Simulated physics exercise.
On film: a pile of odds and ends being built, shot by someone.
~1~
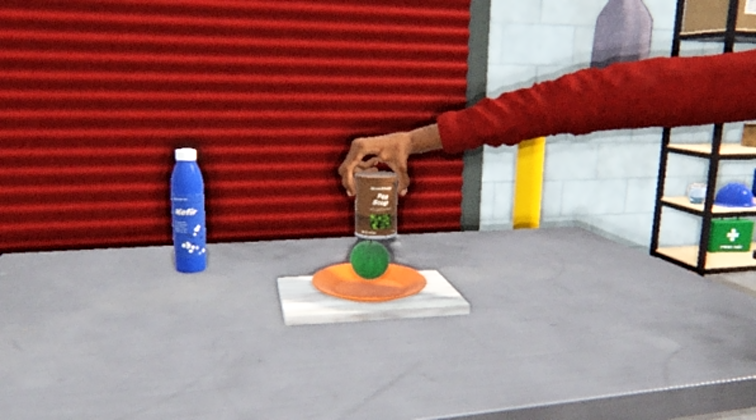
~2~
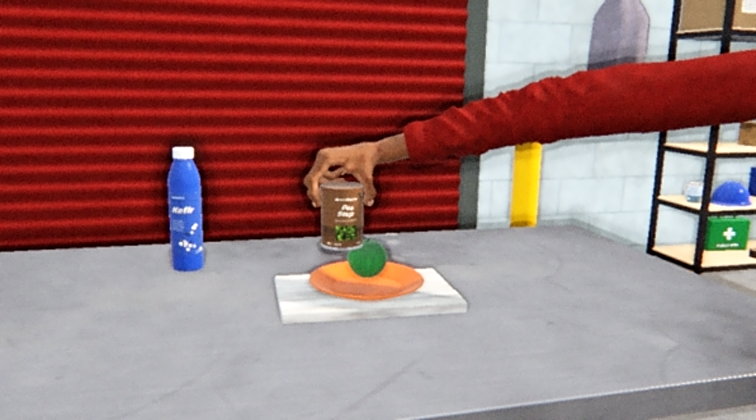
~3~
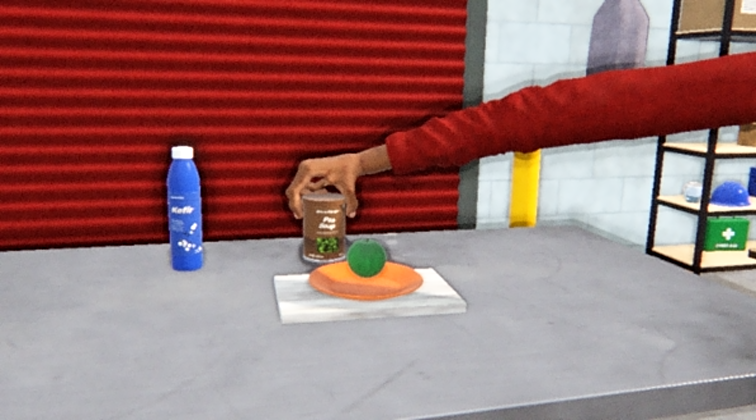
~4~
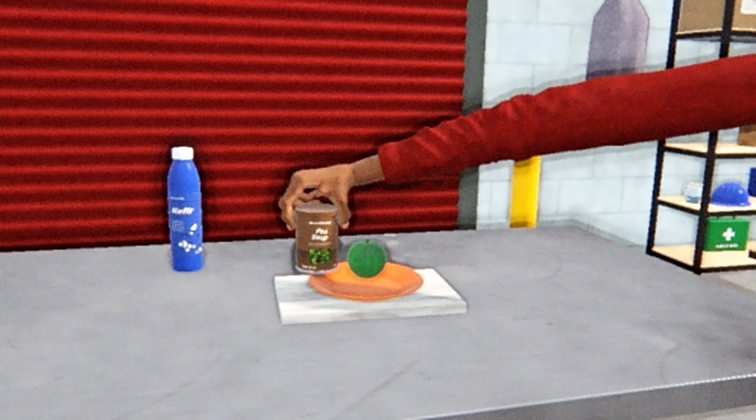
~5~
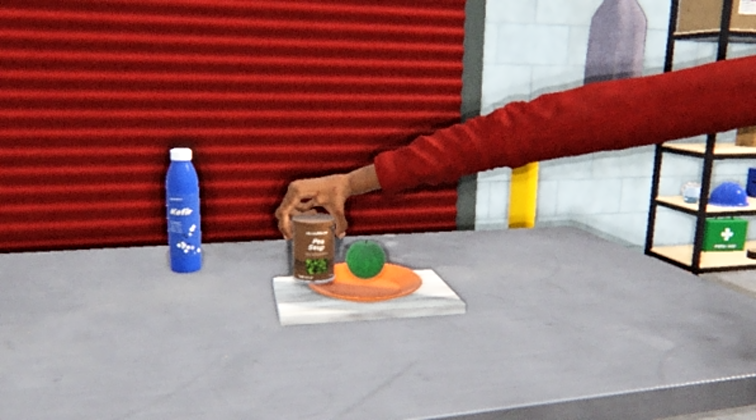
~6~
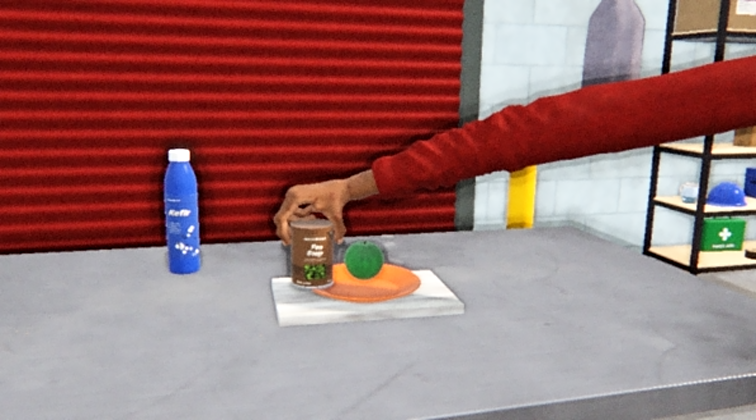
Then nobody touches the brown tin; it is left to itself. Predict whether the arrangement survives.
Prediction: It survives.
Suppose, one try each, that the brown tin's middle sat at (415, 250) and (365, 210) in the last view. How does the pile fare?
With the first placement the pile remains stable, with the second it tips over.
Then, 0.30 s after the last picture, nothing has stirred.
Then, 0.70 s after the last picture, brown tin resting near (312, 254).
At rest, all 5 in place. Seen from the same camera at the end, brown tin near (312, 254). The pile keeps its balance.
